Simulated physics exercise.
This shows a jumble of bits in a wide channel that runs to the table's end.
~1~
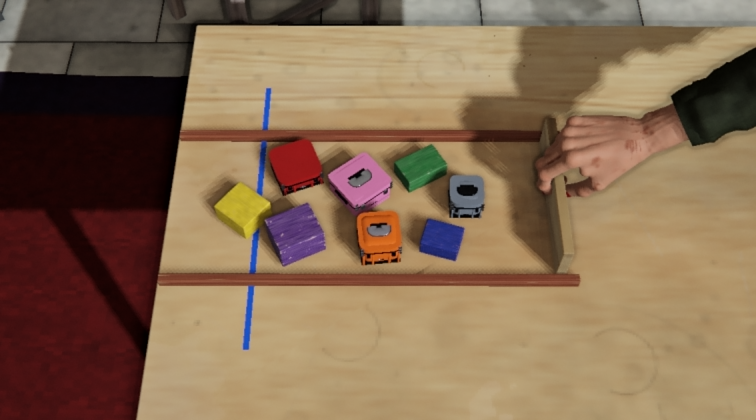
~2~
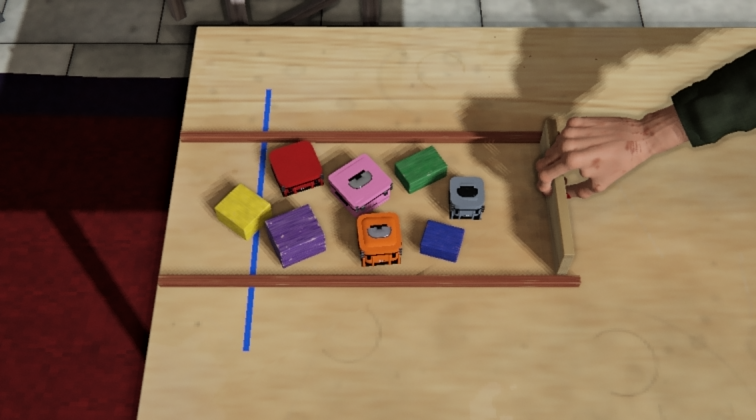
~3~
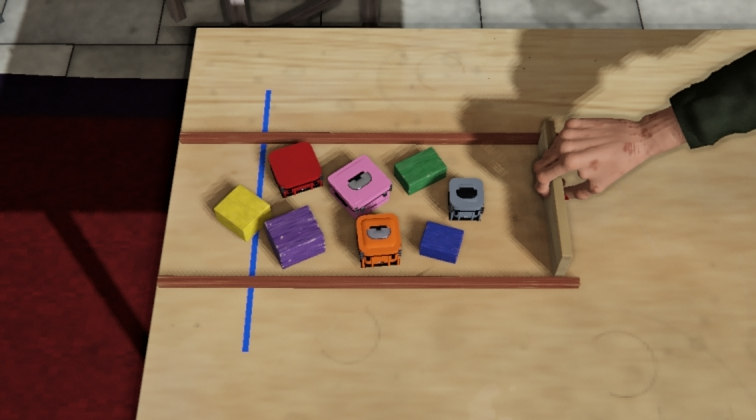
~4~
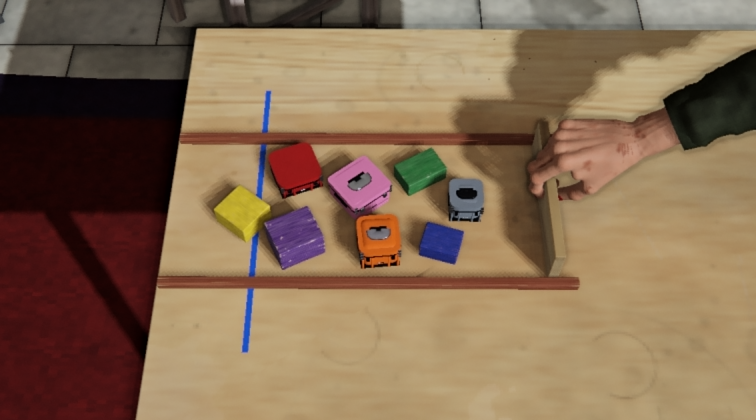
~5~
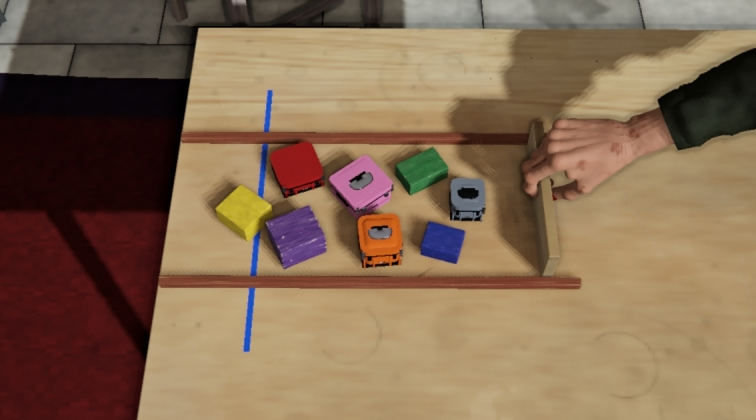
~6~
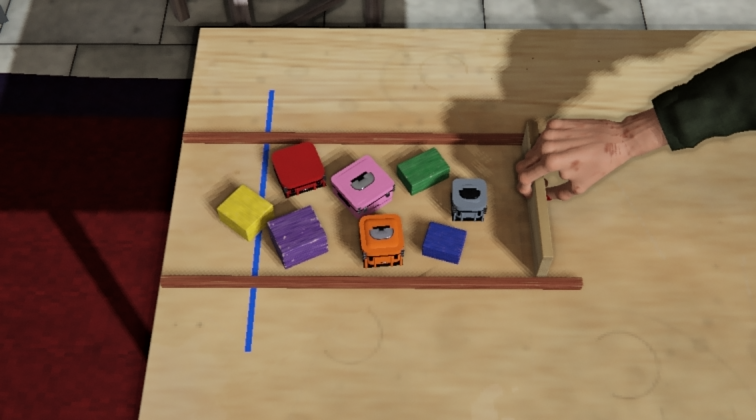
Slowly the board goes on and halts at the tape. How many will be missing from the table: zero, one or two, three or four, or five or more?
Here the number that fall off is one or two.
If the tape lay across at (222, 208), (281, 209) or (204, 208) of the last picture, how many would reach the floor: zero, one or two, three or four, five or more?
One after another: More than four; none; 5 or more.
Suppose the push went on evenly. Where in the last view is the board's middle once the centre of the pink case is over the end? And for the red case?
About (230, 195), and (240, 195) for the other.
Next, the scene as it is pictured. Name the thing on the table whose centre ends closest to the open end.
That is the red case.
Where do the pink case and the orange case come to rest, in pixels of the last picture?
Near (199, 196) and (197, 239).
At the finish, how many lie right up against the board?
The number is 3.
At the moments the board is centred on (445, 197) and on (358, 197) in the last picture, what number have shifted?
The counts are 3 and 8.
Soon after, none off yet; yellow block at rest near (246, 213); red case at rest near (299, 170); purple block at rest near (298, 237).
Then, none off yet; yellow block moved about its own width near (226, 202); red case moved about its own width near (271, 163); purple block moved about its own width near (236, 234).
At rest, the number that fall off is one or two; fallen, purple block and yellow block.
